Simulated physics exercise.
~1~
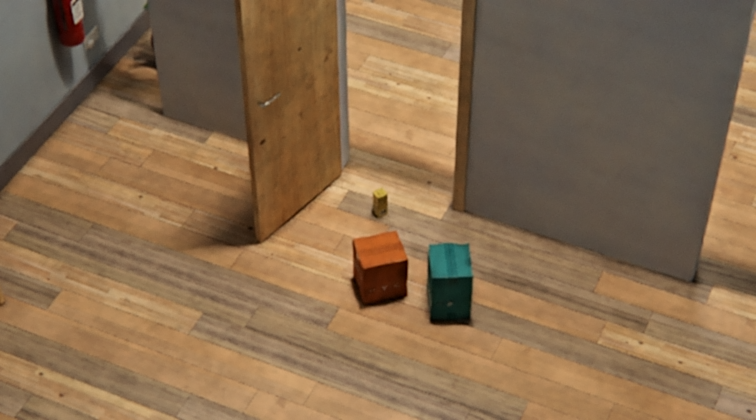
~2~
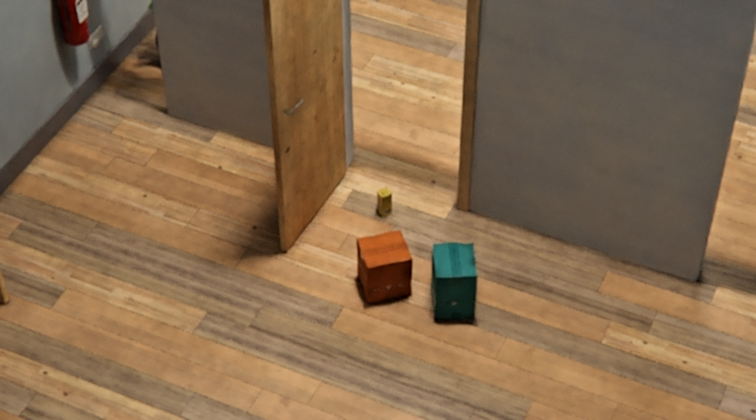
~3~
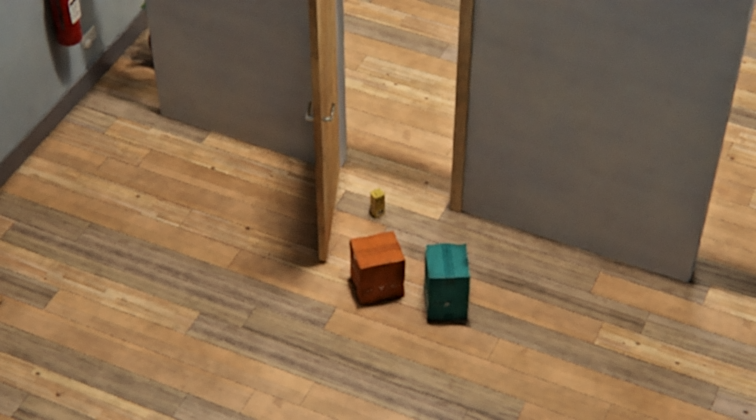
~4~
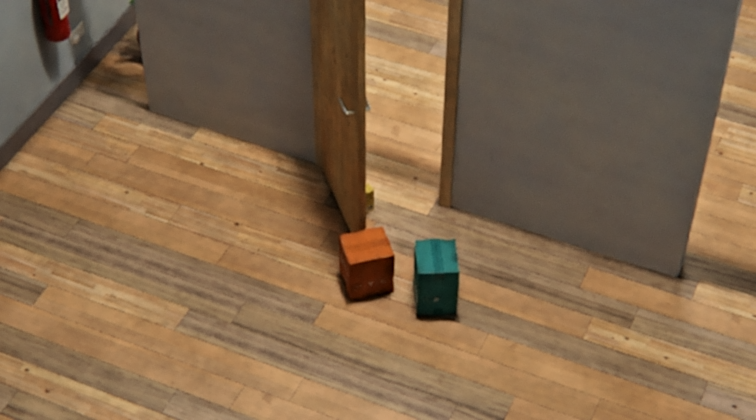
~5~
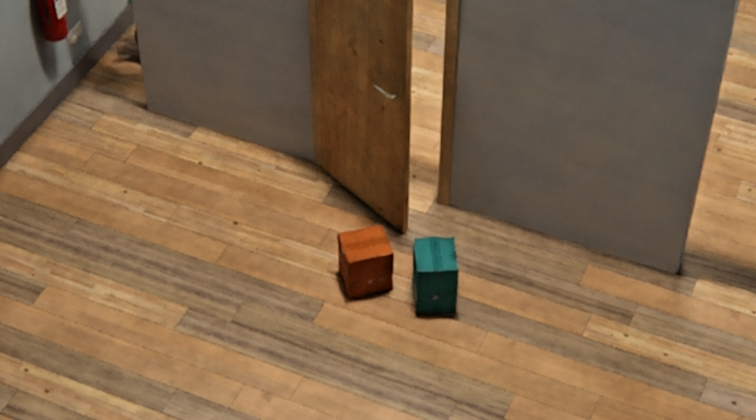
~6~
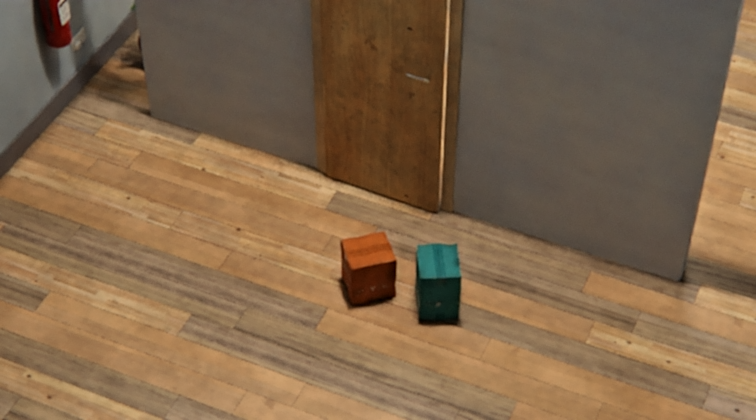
To begin with, a wooden door stands wide open in a grey wall, with a small yellow object upright on the floor near the doorway and an orange box and a turquoise box sitting side by side in front. The door swings steadily towards its frame, passing behind the two boxes without disturbing them. As it turns, it gradually covers the yellow object, which then drops out of sight behind it. The door keeps closing until only a narrow gap shows along its right edge, while both boxes remain where they were.
